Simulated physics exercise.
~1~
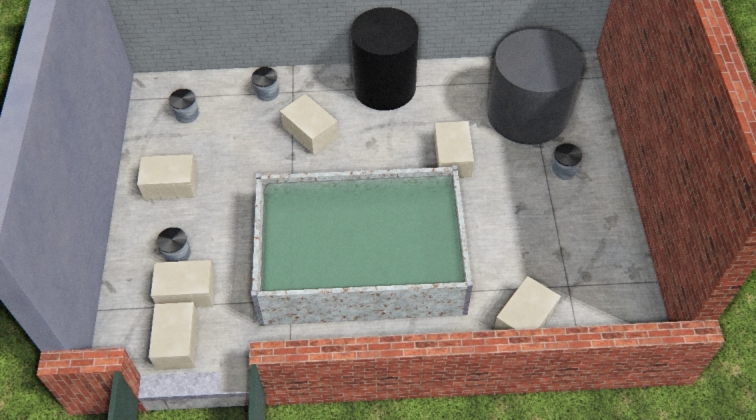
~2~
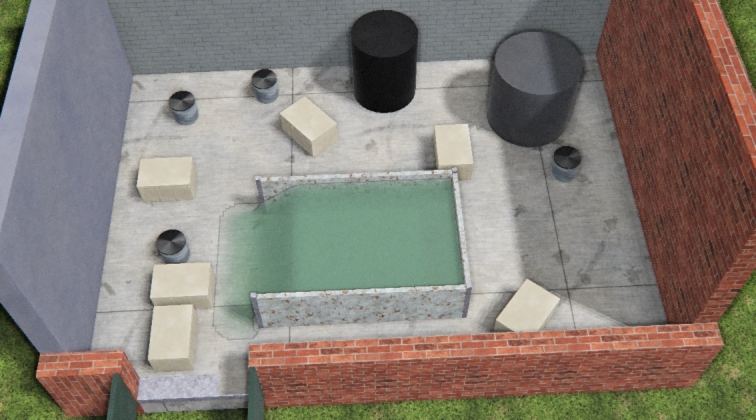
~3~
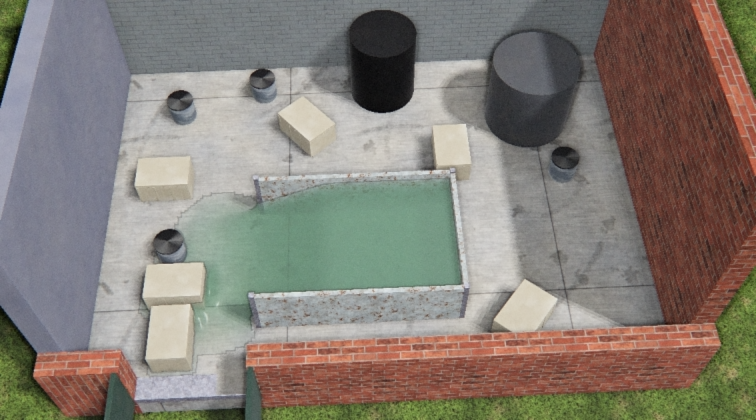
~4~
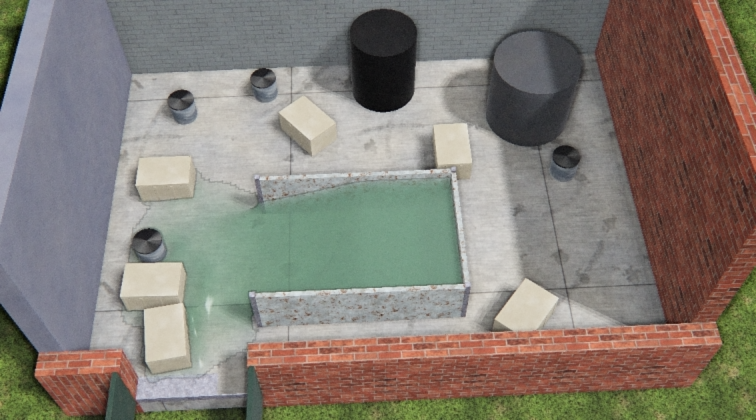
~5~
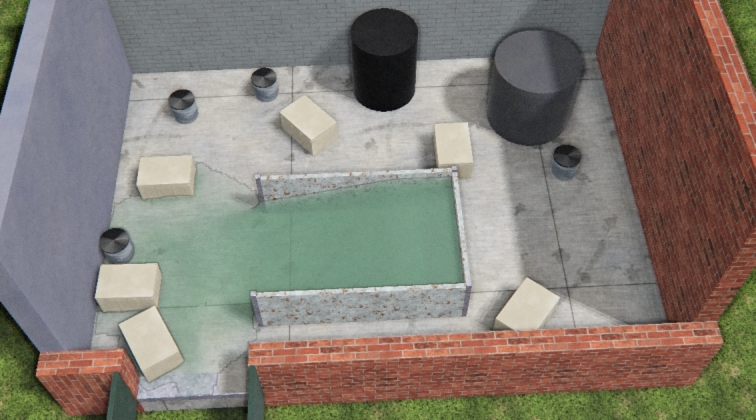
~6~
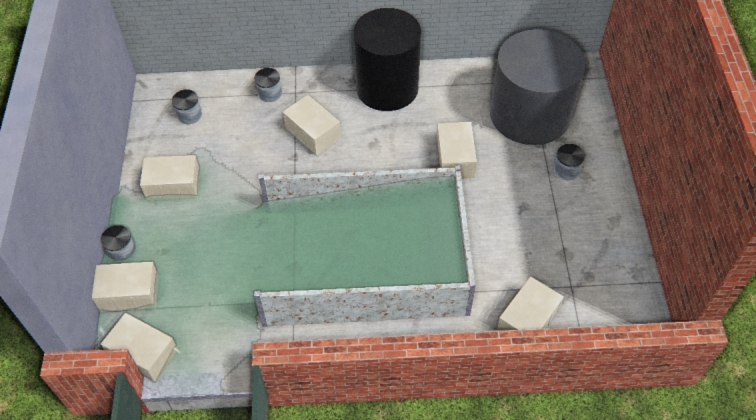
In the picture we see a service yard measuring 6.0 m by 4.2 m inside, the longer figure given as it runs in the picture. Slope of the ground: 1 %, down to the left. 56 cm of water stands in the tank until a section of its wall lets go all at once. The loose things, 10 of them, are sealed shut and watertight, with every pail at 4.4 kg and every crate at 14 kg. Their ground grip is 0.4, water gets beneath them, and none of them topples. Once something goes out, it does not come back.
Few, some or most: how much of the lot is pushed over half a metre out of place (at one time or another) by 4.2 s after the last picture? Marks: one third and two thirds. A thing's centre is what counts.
That comes to at least two thirds.
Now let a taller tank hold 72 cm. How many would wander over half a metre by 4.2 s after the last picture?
Then 8 of them.
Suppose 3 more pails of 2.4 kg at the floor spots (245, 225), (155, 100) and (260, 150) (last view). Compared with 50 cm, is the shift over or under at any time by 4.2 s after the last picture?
Well, in turn they are above that, above that and above that.
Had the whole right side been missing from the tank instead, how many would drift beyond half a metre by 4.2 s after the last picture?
Result: 4.
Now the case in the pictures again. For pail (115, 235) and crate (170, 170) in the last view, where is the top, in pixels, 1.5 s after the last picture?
(157, 148) and (174, 71), roughly.
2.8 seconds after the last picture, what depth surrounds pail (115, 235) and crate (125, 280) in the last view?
Around 10 cm and 19 cm.
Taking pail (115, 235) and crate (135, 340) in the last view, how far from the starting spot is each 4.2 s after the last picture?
Result, in order: 150 cm; washed out.
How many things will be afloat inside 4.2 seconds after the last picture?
I get 4.
Then, 0.4 s after the last picture 3 of 10 are over 50 cm from their spots; 3 afloat.
Then, 1.5 s after the last picture 4 of 10 are over 50 cm from their spots; 3 afloat.
Then, 2.8 s after the last picture 6 of 10 are over 50 cm from their spots; 4 afloat.
Then, 4.2 s after the last picture 7 of 10 are over 50 cm from their spots, and 7 have been at some point; 4 afloat.
